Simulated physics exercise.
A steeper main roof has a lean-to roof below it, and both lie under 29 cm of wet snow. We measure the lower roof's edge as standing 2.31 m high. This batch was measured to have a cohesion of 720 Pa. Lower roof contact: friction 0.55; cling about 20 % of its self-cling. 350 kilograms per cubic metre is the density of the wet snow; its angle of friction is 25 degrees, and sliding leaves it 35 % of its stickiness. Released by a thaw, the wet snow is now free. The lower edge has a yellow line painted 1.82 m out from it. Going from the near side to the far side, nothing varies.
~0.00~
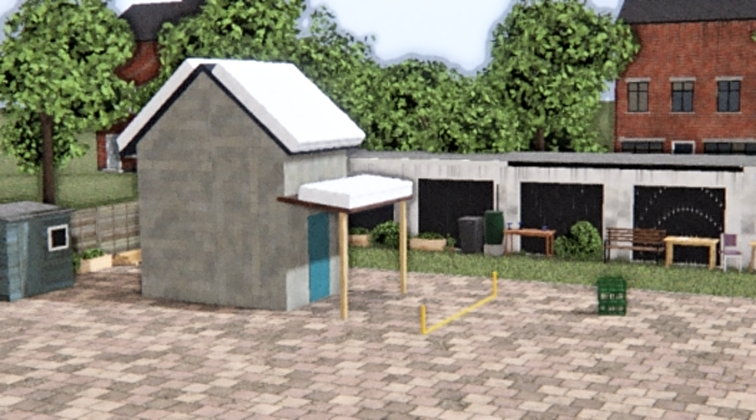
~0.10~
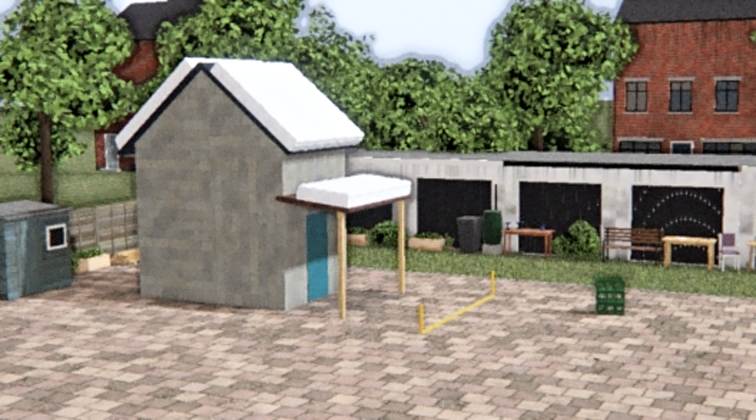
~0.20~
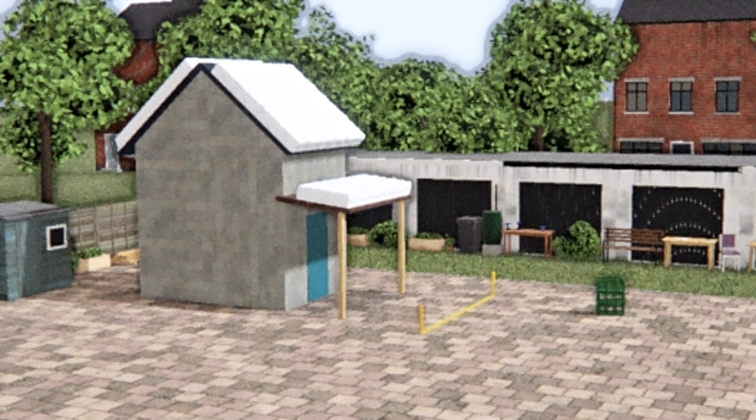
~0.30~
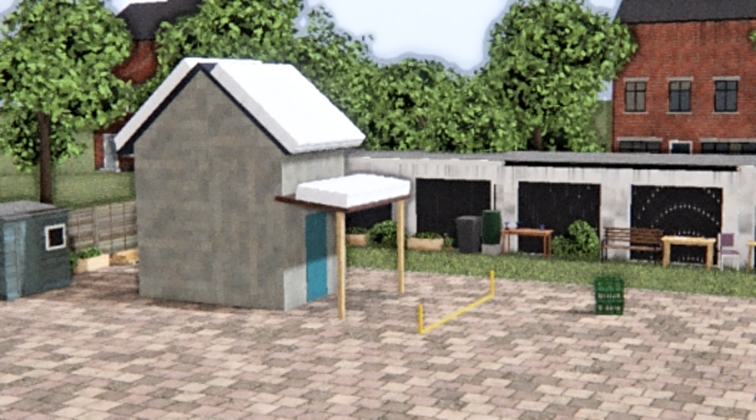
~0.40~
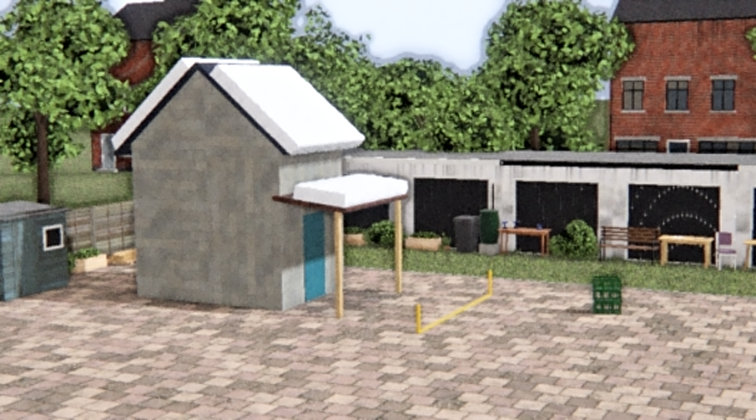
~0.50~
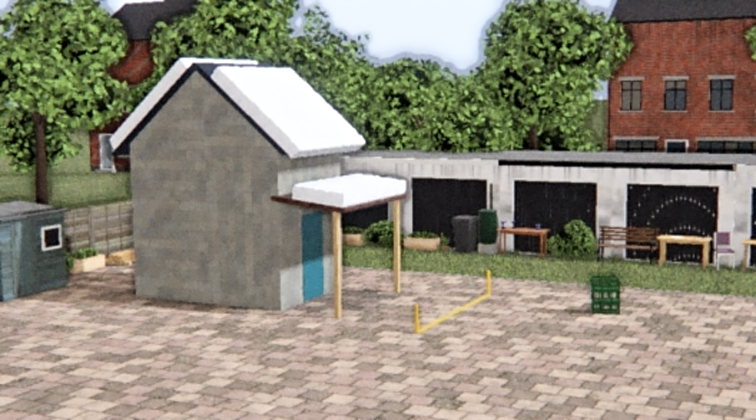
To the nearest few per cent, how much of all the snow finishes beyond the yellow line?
Roughly 1 %.
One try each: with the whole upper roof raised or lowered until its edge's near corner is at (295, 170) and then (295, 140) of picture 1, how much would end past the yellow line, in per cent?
0 per cent, then 12 per cent.
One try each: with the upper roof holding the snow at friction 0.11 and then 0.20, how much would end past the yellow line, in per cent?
One try each gives 30 % and then 20 %.
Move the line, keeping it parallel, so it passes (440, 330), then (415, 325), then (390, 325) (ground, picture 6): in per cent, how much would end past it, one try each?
In order, some 0, 5 and 12 percent would end past it.
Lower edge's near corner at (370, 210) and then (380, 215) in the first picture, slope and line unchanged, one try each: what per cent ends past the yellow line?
0 %, then 0 %.
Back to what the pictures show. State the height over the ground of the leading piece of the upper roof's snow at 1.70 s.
About 2.6 m.
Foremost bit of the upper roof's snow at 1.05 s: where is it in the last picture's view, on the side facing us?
Close to pixel (316, 183).
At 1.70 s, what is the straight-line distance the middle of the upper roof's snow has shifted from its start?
Roughly 2.0 m.
After 1.05 s, none is below the lower edge and 0 % is past the line.
After 1.70 s, none is below the lower edge and 0 % is past the line.
After 2.35 s, 15 % is below the lower edge and 0 % is past the line.
After 3.00 s, 31 % is below the lower edge and 1 % is past the line.
After 4.50 s, at the end, 42 % is below the lower edge and 1 % is past the line.
